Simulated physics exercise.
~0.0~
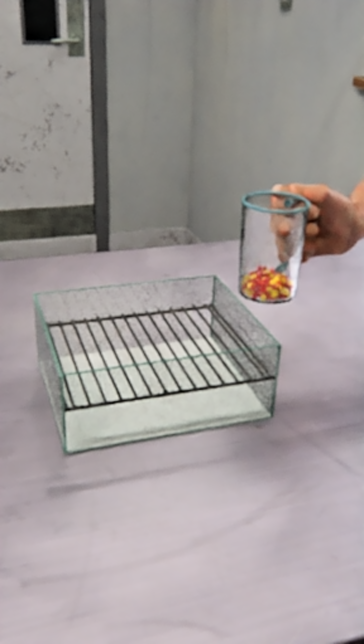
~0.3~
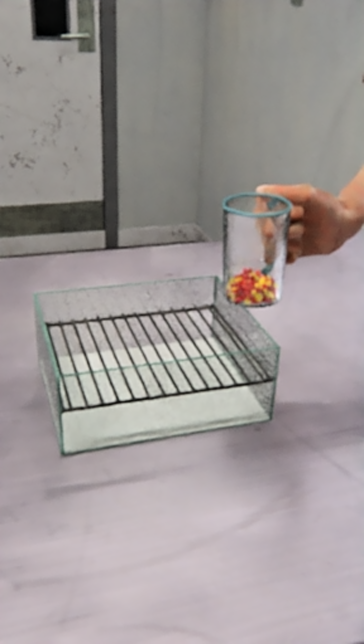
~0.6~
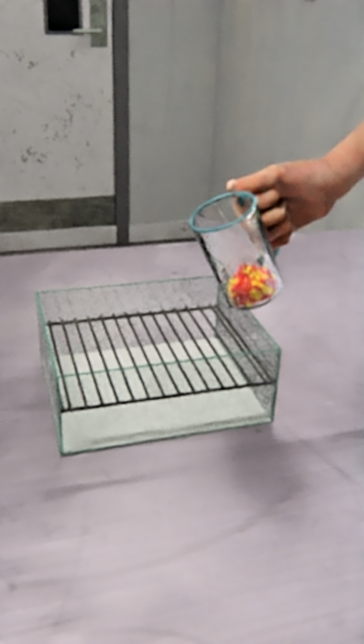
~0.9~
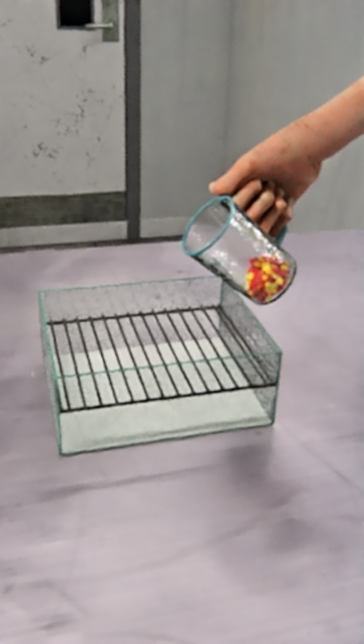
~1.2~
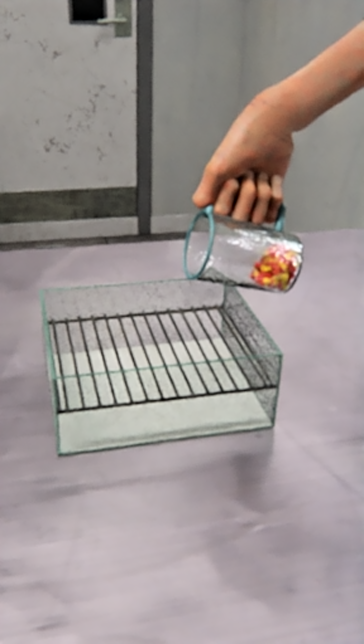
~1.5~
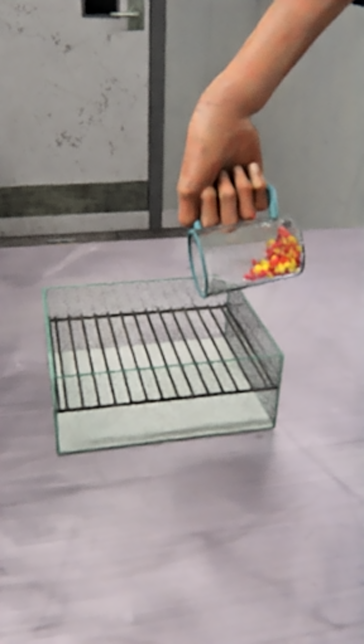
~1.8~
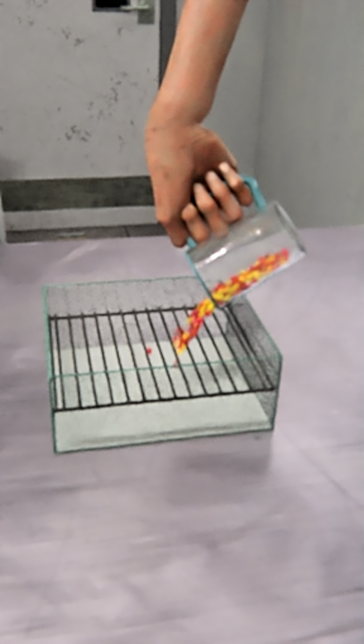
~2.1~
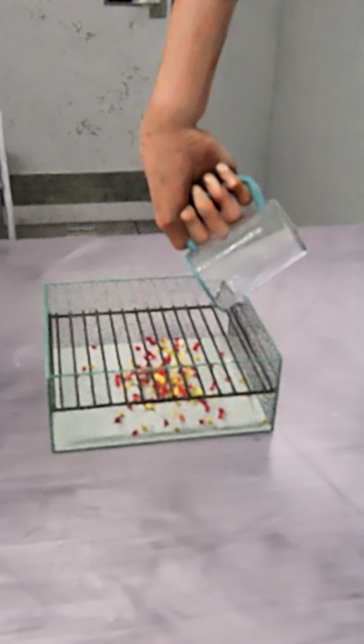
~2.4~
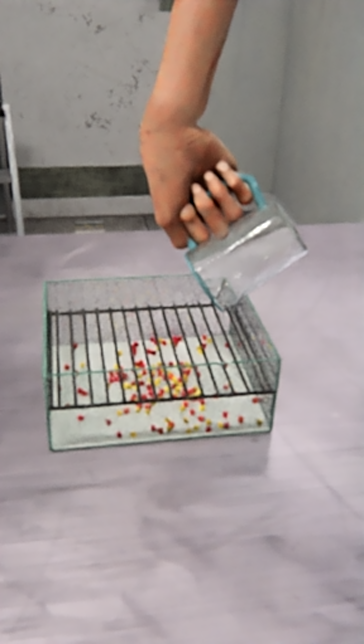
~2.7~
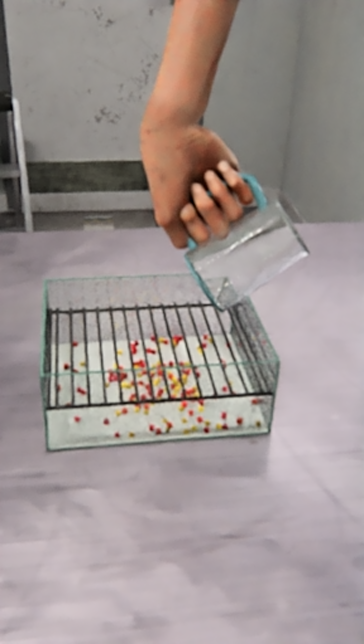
A hand moved a clear mug of small red and yellow pieces left toward a wire rack in a glass tray, then tipped it over until they poured out, and all of them fell through the gaps and scattered underneath.
